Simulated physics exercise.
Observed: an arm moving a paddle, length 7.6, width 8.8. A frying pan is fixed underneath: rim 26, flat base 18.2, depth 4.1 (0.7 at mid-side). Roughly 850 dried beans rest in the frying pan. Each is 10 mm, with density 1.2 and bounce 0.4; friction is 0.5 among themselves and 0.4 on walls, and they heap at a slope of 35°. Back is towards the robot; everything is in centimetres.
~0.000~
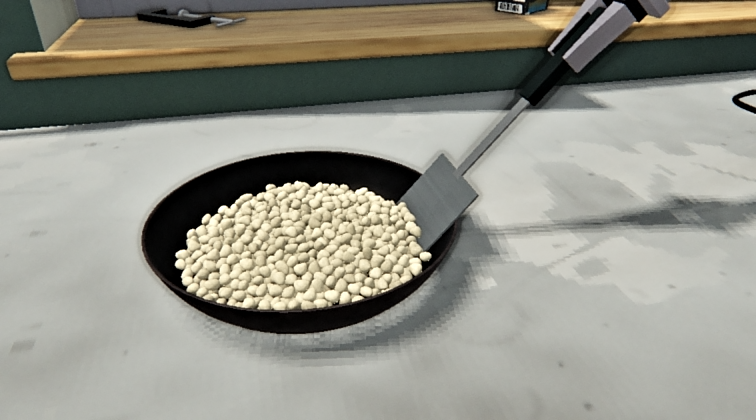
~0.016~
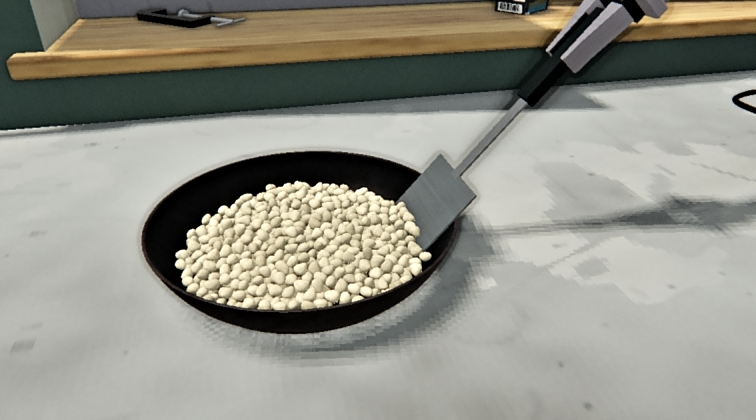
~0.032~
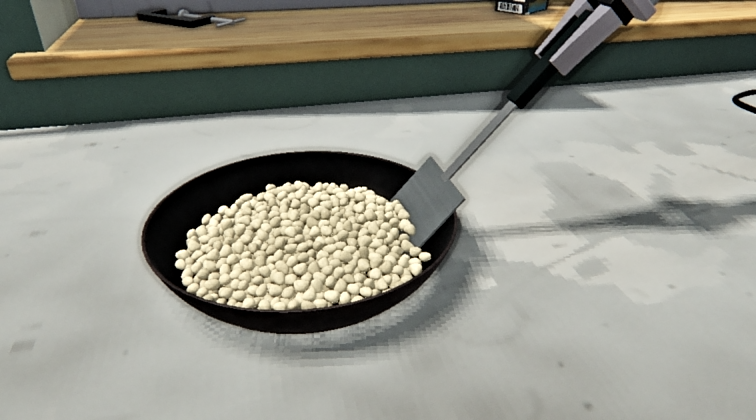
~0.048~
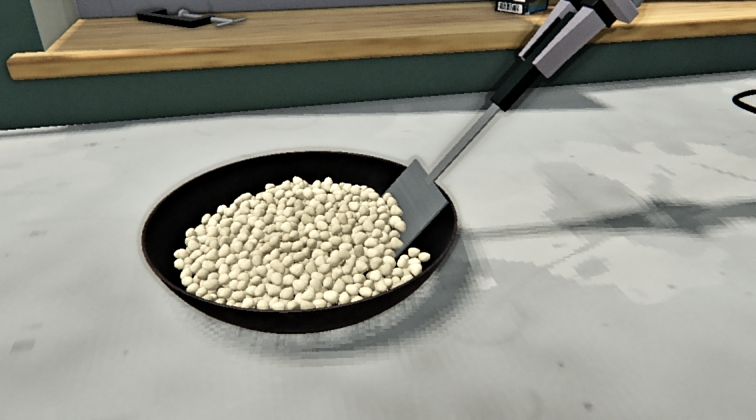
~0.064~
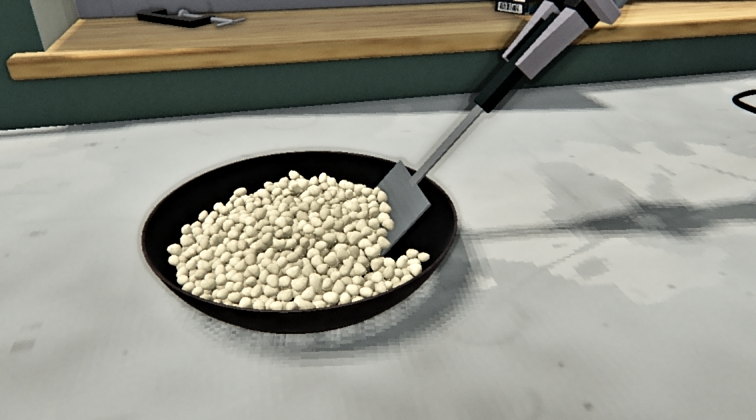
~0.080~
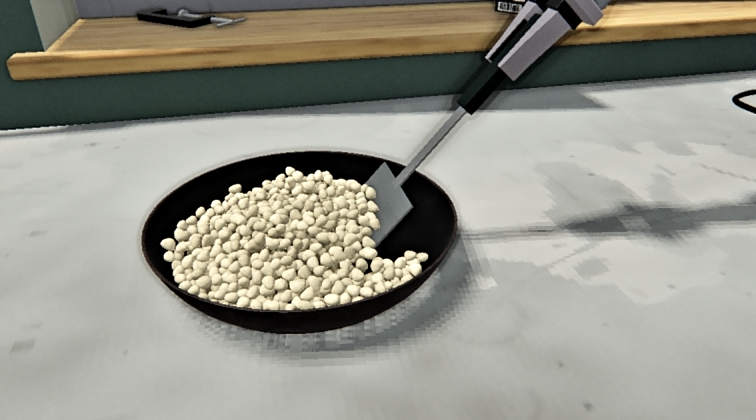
On a grey countertop, a robotic arm sliding a flat paddle left through a frying pan, pushing pale dried beans into a heap.
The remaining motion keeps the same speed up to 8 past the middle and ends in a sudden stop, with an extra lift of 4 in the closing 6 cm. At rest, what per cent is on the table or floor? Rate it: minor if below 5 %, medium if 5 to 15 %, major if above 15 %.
Rating: Major.
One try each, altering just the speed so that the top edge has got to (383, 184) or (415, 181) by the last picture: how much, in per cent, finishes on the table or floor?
Roughly 25 and 15 percent.
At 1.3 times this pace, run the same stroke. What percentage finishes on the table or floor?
About 25 per cent.
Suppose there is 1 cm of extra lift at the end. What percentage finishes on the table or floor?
15 per cent.
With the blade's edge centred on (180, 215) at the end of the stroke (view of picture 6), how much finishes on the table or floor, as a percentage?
30 %, roughly.
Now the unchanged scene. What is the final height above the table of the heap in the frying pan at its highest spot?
Some 5.0 cm above the table.
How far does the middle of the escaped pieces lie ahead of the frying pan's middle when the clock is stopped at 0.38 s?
It comes to near 20 cm ahead of the middle.
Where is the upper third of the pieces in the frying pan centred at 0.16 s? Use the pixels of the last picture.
It is centred close to (229, 224).
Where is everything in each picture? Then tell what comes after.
The paddle top edge at (459, 173), sloping 48°; upper third of the load around (311, 232), from x 180 to 425, top at y 185; 851 in the frying pan, in the first frame.
The paddle top edge at (457, 173), sloping 48°; upper third of the load around (311, 232), from x 180 to 425, top at y 185, in the second frame.
The paddle top edge at (447, 176), sloping 48°; upper third of the load around (316, 229), from x 180 to 425, top at y 185, in the third frame.
The paddle top edge at (431, 179), sloping 48°; upper third of the load around (313, 225), from x 180 to 425, top at y 185, in the fourth frame.
The paddle top edge at (414, 181), sloping 48°; upper third of the load around (304, 222), from x 175 to 425, top at y 175, in the fifth frame.
The paddle top edge at (398, 183), sloping 48°; upper third of the load around (297, 221), from x 170 to 420, top at y 175; 851 in the frying pan, in the sixth frame.
After 0.12 s, sloping 48°, highest piece 6 above the table; 851 in the frying pan.
After 0.16 s, sloping 48°, highest piece 7 above the table; 851 in the frying pan.
After 0.38 s, sloping 48°, highest piece 8 above the table; 657 in the frying pan, 168 on the table or floor, 26 on the blade or in flight.
After 1.43 s, sloping 48°, highest piece 5 above the table; 657 in the frying pan, 194 on the table or floor.
In the end, 657 in the frying pan, 194 on the table or floor. That is 23 % on the table or floor.
